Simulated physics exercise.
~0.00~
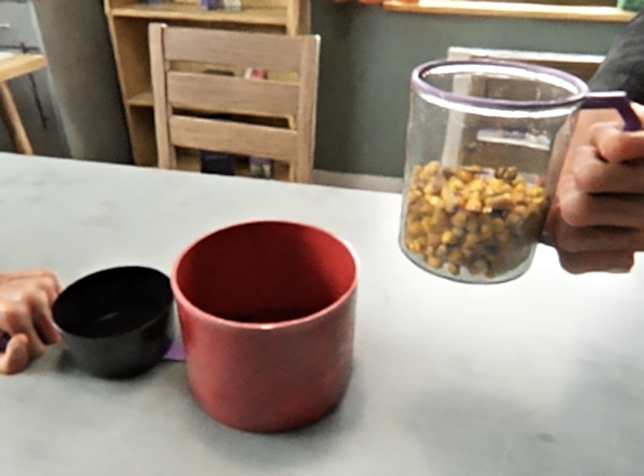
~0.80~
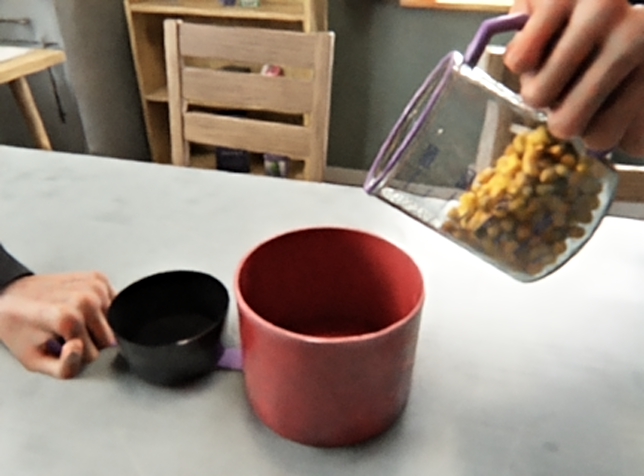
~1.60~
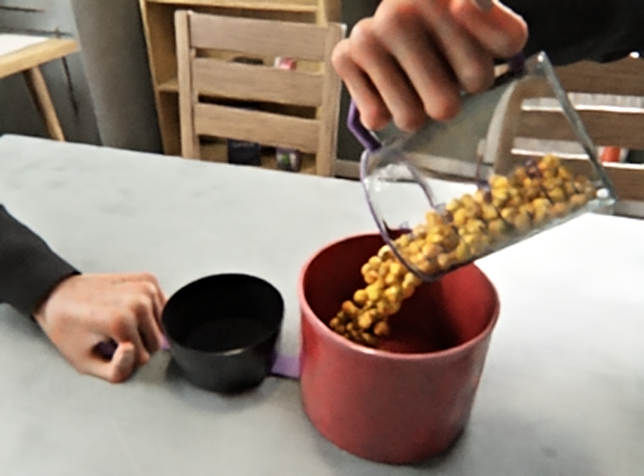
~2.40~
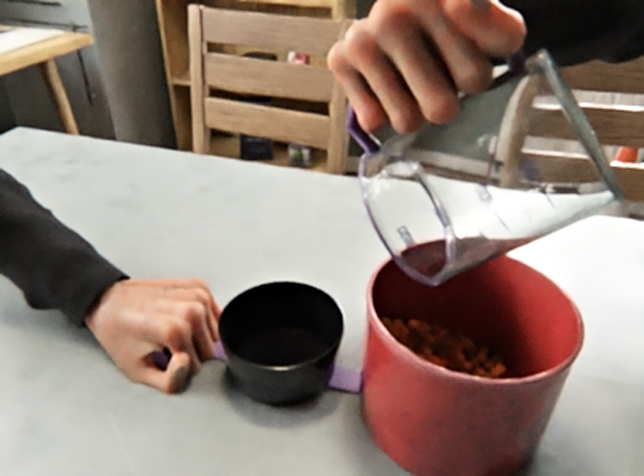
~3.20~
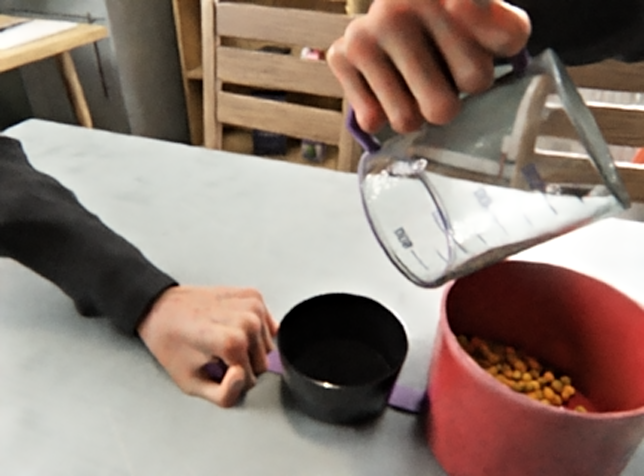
In the video, a hand slides a joined black dish and red pot rightward across a table while another hand tips a clear, purple-handled jug, pouring yellow kernels into the red pot. The jug ends empty and still tilted, with the kernels in the red pot and the black dish empty.
